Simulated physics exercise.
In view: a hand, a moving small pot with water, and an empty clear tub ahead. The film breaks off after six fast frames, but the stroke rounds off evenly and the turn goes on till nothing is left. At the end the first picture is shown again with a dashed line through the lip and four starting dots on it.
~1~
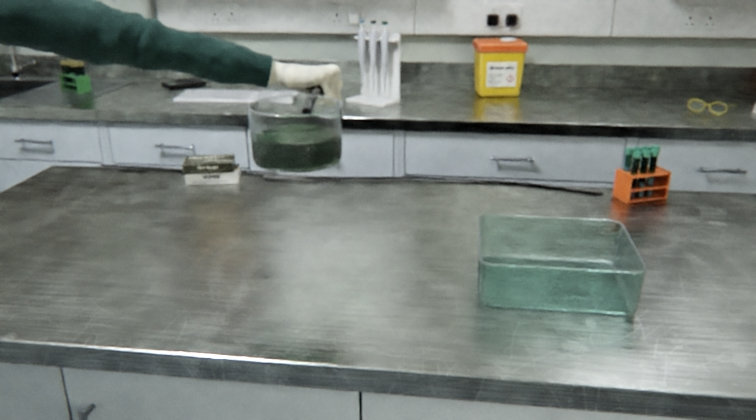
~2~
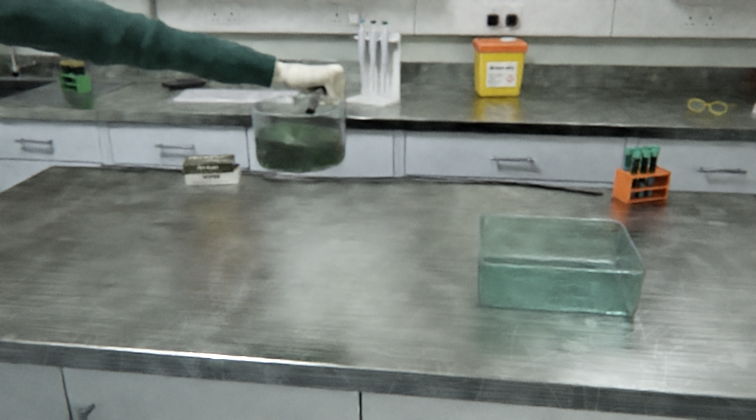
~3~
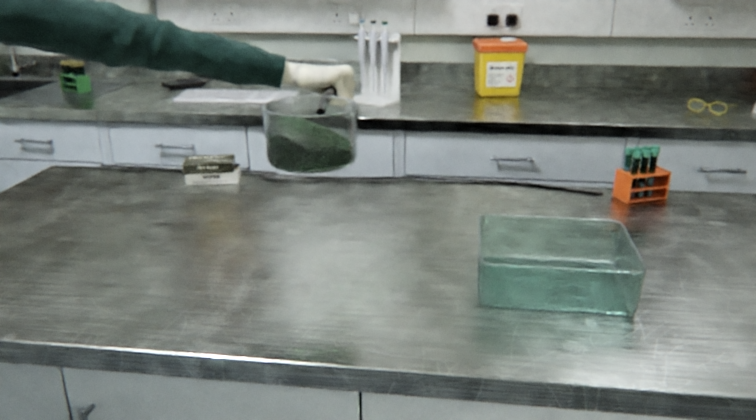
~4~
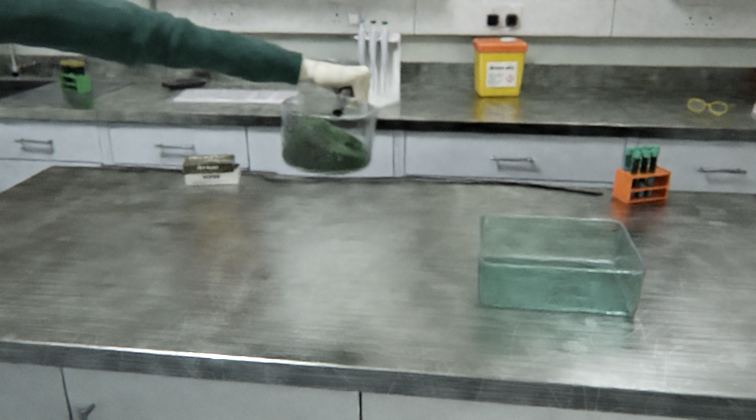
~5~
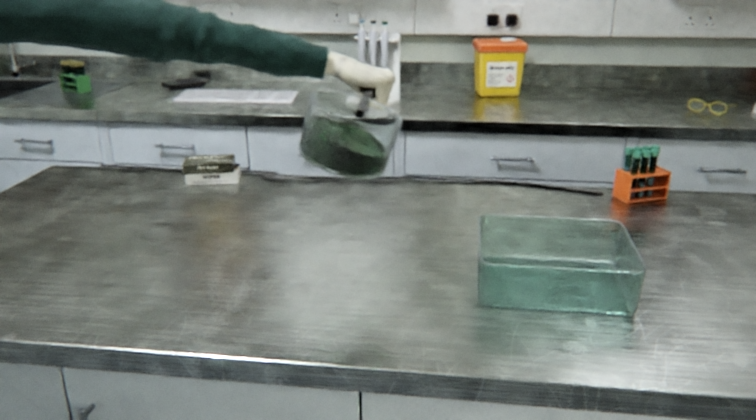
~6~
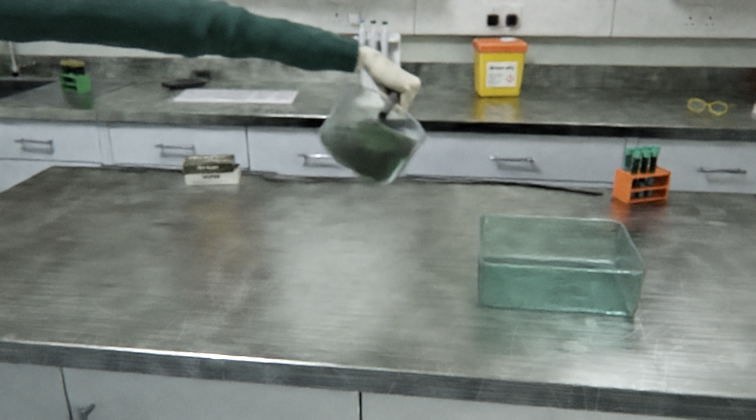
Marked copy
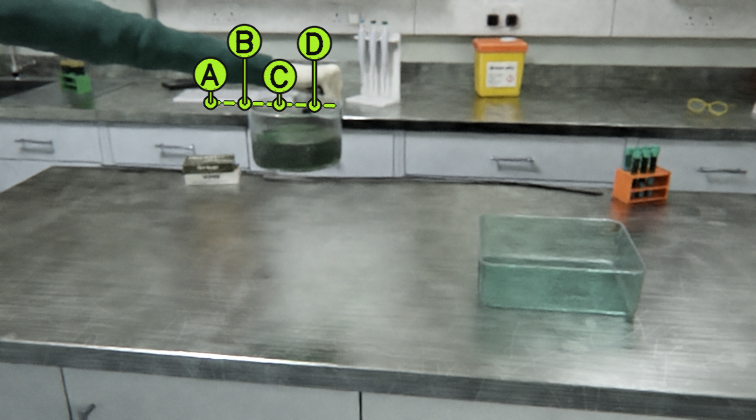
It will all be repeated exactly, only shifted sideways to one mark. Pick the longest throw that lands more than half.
D.
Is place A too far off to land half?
Yes.
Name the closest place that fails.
Here it is place C.
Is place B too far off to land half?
Yes, that goes wrong.
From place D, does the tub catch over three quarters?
No, less.
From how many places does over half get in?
One.
In lime, A at (210, 102); B at (244, 103); C at (279, 104); D at (314, 105).
Choosing A, about 0 % lands in the tub, 100 % falls short.
Choosing B, about 0 % lands in the tub, 99 % falls short.
Choosing C, about 28 % lands in the tub, 64 % falls short and 8 % goes beside or beyond.
Choosing D, about 63 % lands in the tub, 22 % falls short and 15 % goes beside or beyond.
